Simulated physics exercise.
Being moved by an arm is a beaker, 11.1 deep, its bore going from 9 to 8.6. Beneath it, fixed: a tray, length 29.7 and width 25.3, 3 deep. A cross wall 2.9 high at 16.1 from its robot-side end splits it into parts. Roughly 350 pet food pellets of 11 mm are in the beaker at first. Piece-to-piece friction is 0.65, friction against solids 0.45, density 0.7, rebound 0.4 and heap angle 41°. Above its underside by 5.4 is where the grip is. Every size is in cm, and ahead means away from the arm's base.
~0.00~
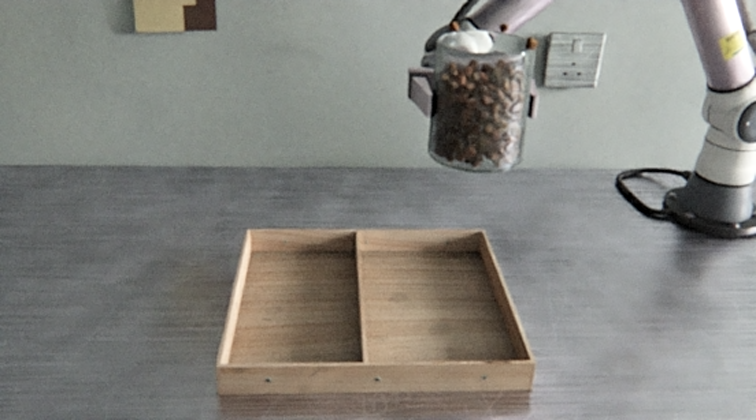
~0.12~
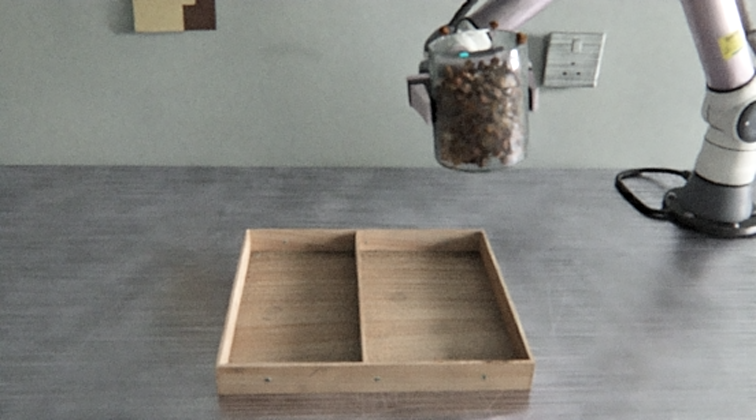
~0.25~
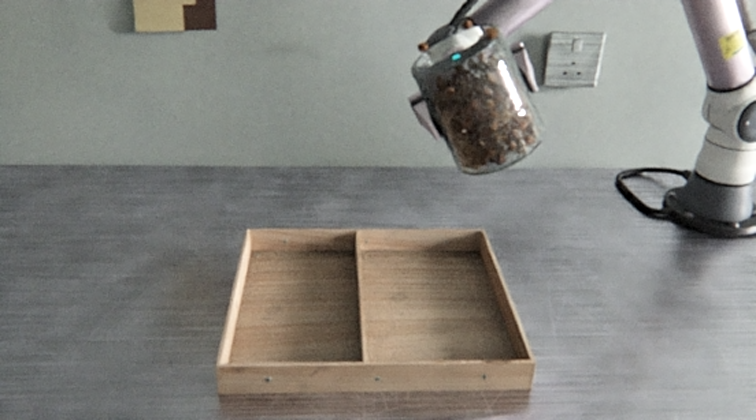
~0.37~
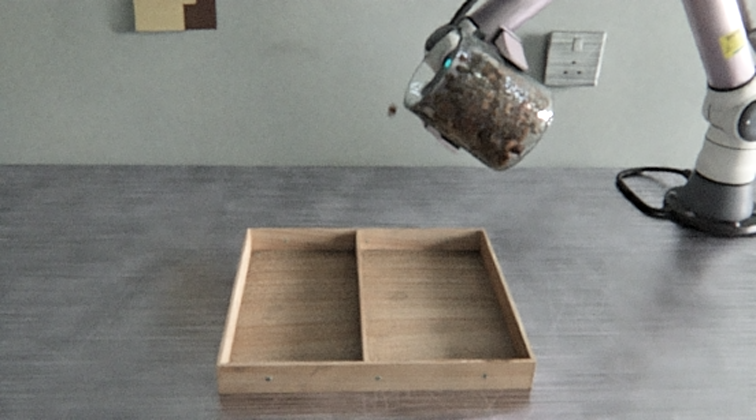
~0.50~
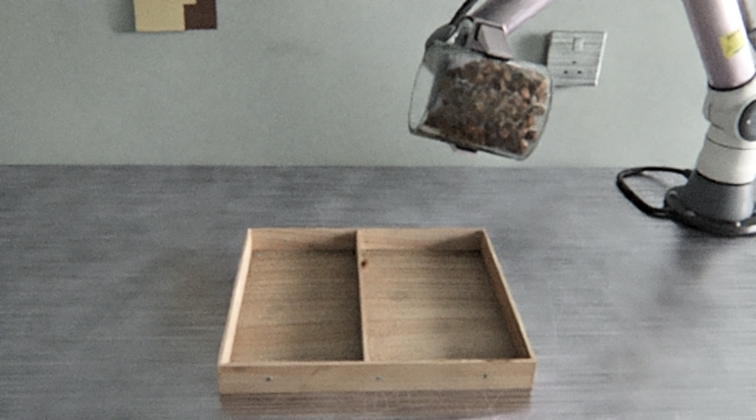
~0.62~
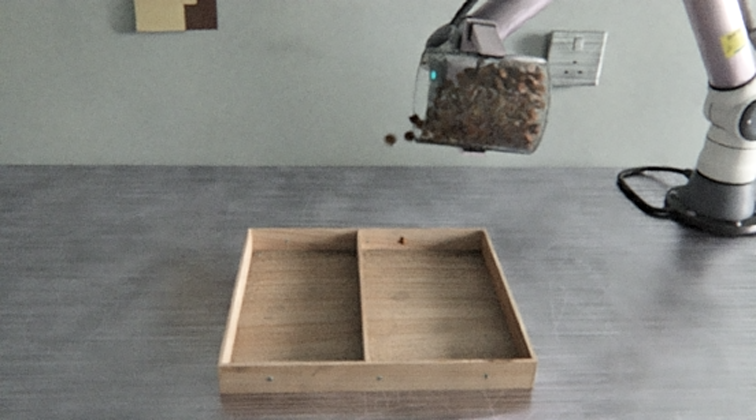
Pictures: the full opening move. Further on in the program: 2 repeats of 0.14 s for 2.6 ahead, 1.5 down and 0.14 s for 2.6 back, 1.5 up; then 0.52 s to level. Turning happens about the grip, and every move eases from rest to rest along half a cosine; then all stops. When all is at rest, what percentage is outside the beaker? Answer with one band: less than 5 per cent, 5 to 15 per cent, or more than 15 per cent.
5 to 15 per cent.
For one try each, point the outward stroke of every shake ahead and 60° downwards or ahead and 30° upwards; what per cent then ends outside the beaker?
You'd get some 5 per cent with the first setting and some 20 per cent with the second.
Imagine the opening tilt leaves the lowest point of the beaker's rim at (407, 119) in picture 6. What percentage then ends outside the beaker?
I'd say close to 0 per cent.
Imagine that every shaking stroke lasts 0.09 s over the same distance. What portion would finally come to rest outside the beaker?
Roughly 20 percent would.
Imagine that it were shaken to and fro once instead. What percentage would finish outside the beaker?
Then roughly 5 percent.
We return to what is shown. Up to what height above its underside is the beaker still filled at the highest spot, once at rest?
Roughly 11.0 centimetres.
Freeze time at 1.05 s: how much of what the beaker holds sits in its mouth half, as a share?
Around 35 per cent of it.
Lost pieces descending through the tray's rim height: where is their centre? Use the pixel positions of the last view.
Near (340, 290).
By 1.05 s, tilted 85° forward, highest piece 27 above the table; 330 in the beaker, 11 in the far-side part, 8 in the robot-side part, 3 in flight or on a rim.
By 1.48 s, tilted 31° forward, highest piece 28 above the table; 321 in the beaker, 17 in the far-side part, 12 in the robot-side part, 2 in flight or on a rim.
By 1.90 s, level, highest piece 30 above the table; 321 in the beaker, 19 in the far-side part, 12 in the robot-side part.
By 2.95 s, level, highest piece 30 above the table; 321 in the beaker, 19 in the far-side part, 12 in the robot-side part.
Final count, 321 in the beaker, 19 in the far-side part, 12 in the robot-side part. That is 9 % outside the beaker.
